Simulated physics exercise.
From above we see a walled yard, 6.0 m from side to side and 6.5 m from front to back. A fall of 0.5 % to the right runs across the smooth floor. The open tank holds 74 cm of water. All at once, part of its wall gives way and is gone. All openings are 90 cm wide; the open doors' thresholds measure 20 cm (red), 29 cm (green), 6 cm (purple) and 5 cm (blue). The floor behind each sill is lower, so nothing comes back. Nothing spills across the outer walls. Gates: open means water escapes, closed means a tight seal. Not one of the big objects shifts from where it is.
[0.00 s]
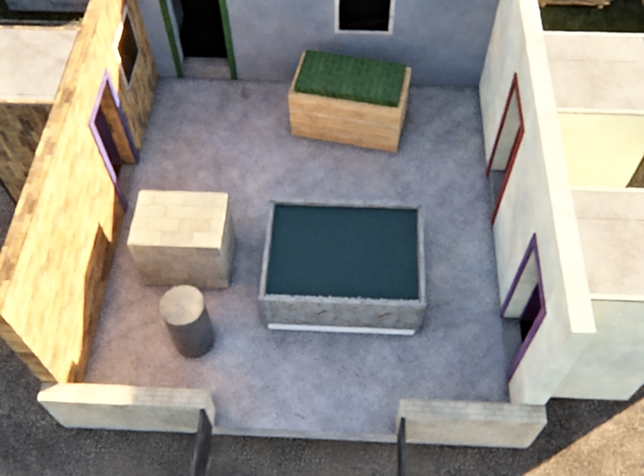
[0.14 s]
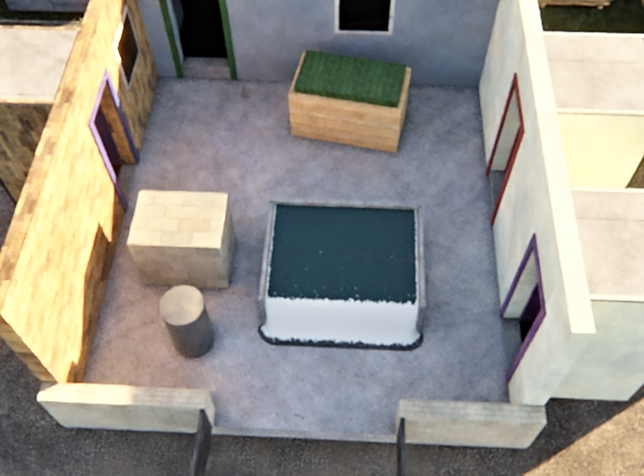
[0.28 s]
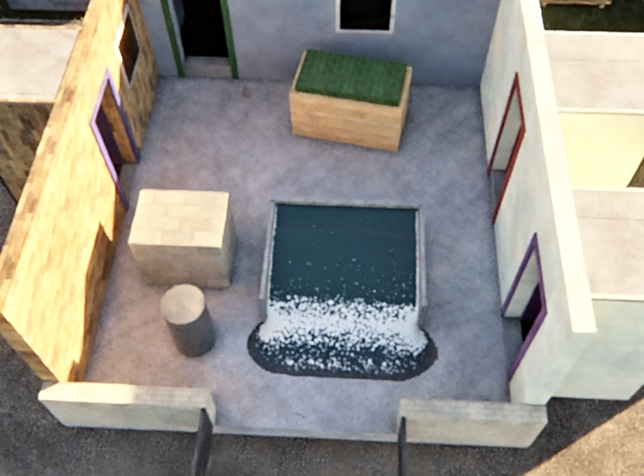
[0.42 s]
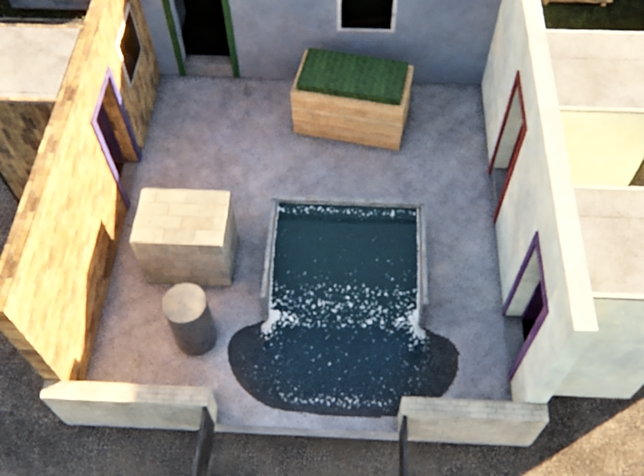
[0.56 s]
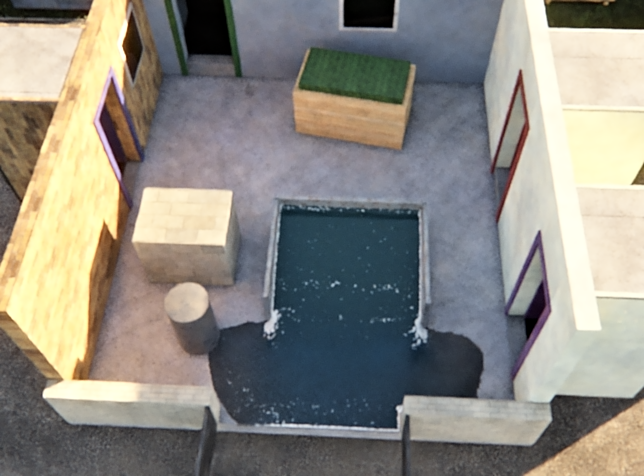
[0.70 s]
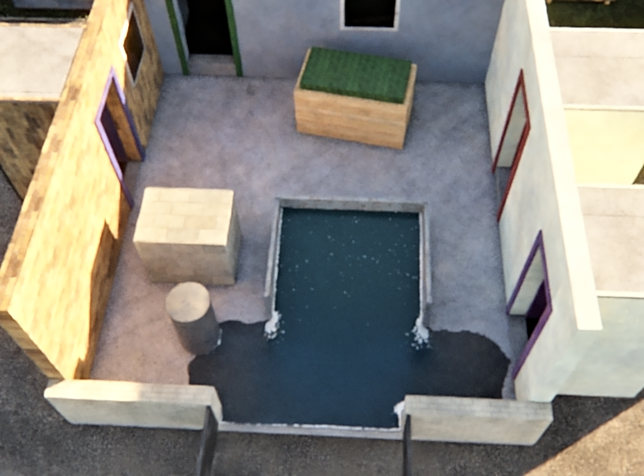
The clip shows a walled yard from above, where the near side of a water-filled rectangular tank disappears and dark water pours out with white froth, spreading across the floor to the near walls and around a grey cylinder's base.
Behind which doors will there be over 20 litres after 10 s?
As I see it, the red door stops short of the limit; the green door stops short of the limit; the purple door overruns the limit; the blue door stops short of the limit.
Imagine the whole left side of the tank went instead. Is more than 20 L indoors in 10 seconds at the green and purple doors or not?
Door green stays within, door purple stays within.
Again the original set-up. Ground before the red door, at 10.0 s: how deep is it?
Roughly 3.0 centimetres.
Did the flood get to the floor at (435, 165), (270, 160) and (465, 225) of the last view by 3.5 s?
Well, the first is drenched, the next untouched by it, the last drenched.
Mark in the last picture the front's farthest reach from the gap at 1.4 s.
About pixel (98, 399).
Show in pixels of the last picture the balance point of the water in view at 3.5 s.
(369, 313).
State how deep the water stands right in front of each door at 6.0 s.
Door by door, in cm: Red reads 2, green reads 0, purple reads 6, blue reads 2.
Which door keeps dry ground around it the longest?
Green.
After 1.4 s water covers 20 % of the floor and is deepest (44 cm) near (512, 419); red door not reached, green door not reached, purple door 6 cm at the sill, 0 L in, blue door not reached.
After 2.2 s water covers 30 % of the floor and is deepest (33 cm) near (512, 419); red door not reached, green door not reached, purple door 12 cm at the sill, 4 L in, blue door not reached.
After 3.5 s water covers 45 % of the floor and is deepest (17 cm) near (498, 419); red door 3 cm at the sill, 0 L in, green door not reached, purple door 10 cm at the sill, 23 L in, blue door not reached.
After 6.0 s water covers 55 % of the floor and is deepest (12 cm) near (482, 102); red door 2 cm at the sill, 0 L in, green door not reached, purple door 6 cm at the sill, 34 L in, blue door 2 cm at the sill, 0 L in.
After 10.0 s water covers 65 % of the floor and is deepest (6 cm) near (482, 102); red door 3 cm at the sill, 0 L in, green door 1 cm at the sill, 0 L in, purple door 4 cm at the sill, 35 L in, blue door 1 cm at the sill, 0 L in.
